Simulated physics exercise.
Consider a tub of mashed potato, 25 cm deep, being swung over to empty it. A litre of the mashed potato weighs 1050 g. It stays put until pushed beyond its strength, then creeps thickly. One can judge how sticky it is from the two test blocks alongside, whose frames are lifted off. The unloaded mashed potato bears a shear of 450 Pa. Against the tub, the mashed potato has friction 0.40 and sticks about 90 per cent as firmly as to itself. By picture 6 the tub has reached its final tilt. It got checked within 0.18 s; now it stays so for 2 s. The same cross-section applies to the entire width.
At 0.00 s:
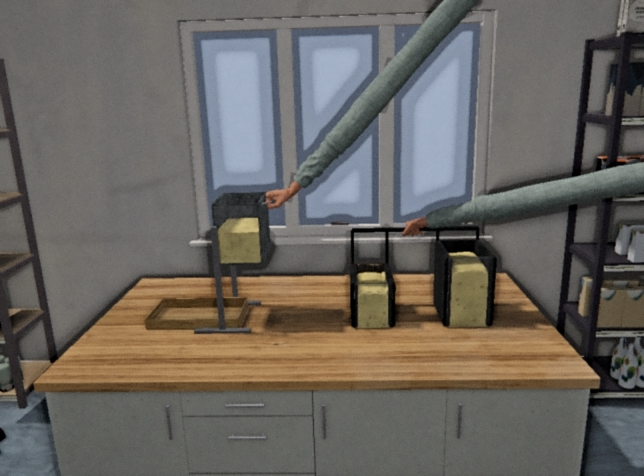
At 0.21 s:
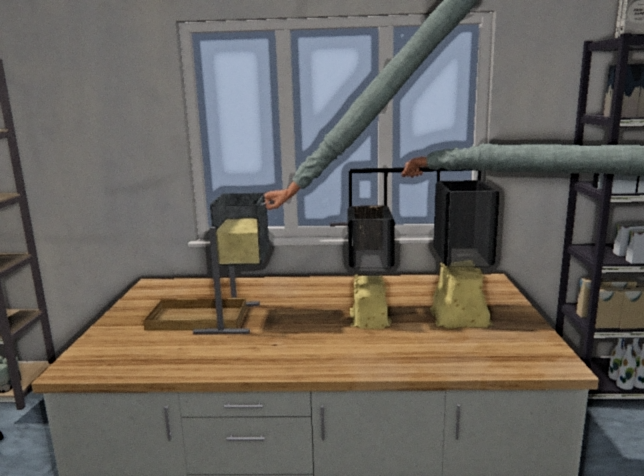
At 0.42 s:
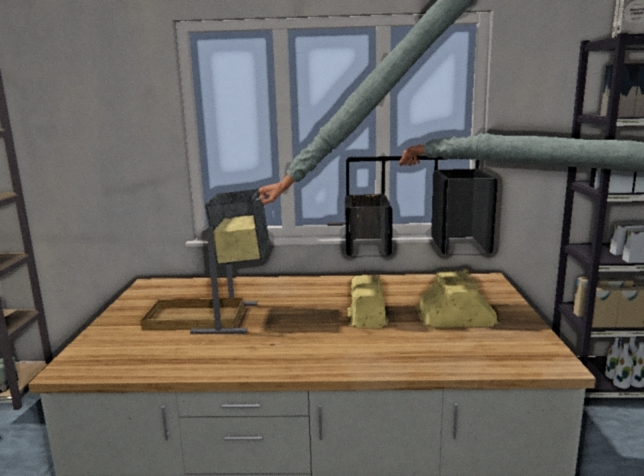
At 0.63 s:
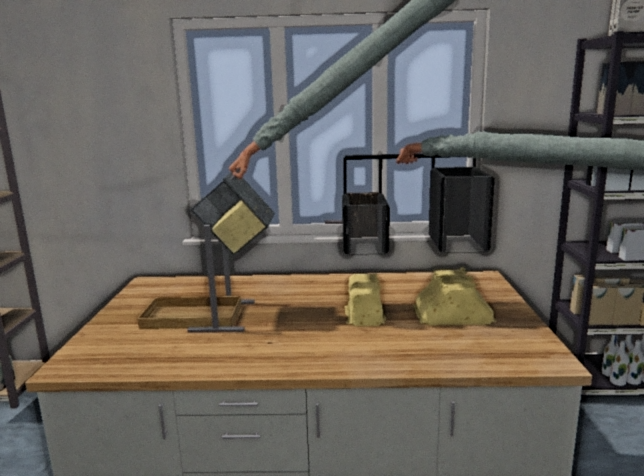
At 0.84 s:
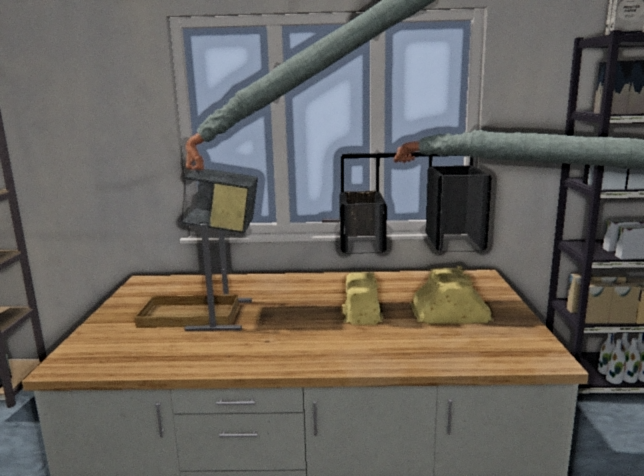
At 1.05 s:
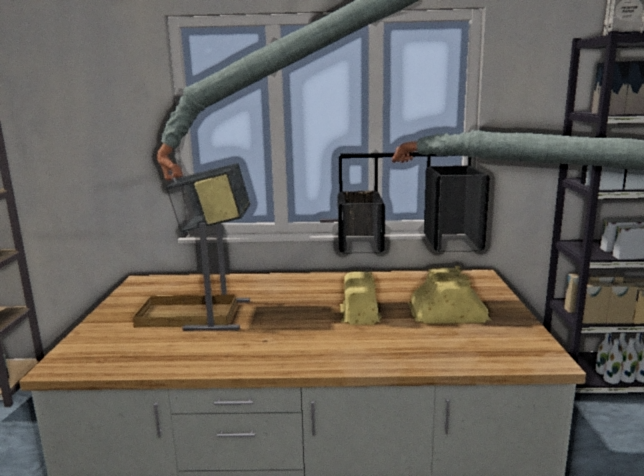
We see one sleeved arm lift two dark casings off two yellow blocks on a wooden counter, the right block slumping wider, then another arm swing a tub of mashed potato over to the left, the mash still inside.
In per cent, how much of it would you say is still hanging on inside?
I would say around 100 percent.
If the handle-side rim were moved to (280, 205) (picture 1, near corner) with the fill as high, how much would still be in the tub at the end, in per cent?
In that case close to 50 %.
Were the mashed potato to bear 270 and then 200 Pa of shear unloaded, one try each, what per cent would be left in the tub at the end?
In order: Around 60 % and around 50 %.
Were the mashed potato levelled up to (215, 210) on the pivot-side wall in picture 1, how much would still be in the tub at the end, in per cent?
I'd say close to 100 % stays in the tub.
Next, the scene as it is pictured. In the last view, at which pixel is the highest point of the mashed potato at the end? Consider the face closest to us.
Highest point: Approx. (204, 193).
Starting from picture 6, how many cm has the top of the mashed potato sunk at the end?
Roughly 7 cm.
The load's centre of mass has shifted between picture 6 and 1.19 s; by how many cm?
The distance comes to some 2 cm.
By 1.19 s, the tub is at 103 degrees and holds 100 %.
By 1.36 s, the tub is at 103 degrees and holds 100 %.
By 1.53 s, the tub is at 103 degrees and holds 100 %.
By 1.70 s, the tub is at 103 degrees and holds 100 %.
By 3.05 s, at the end, the tub is at 103 degrees and holds 100 %.
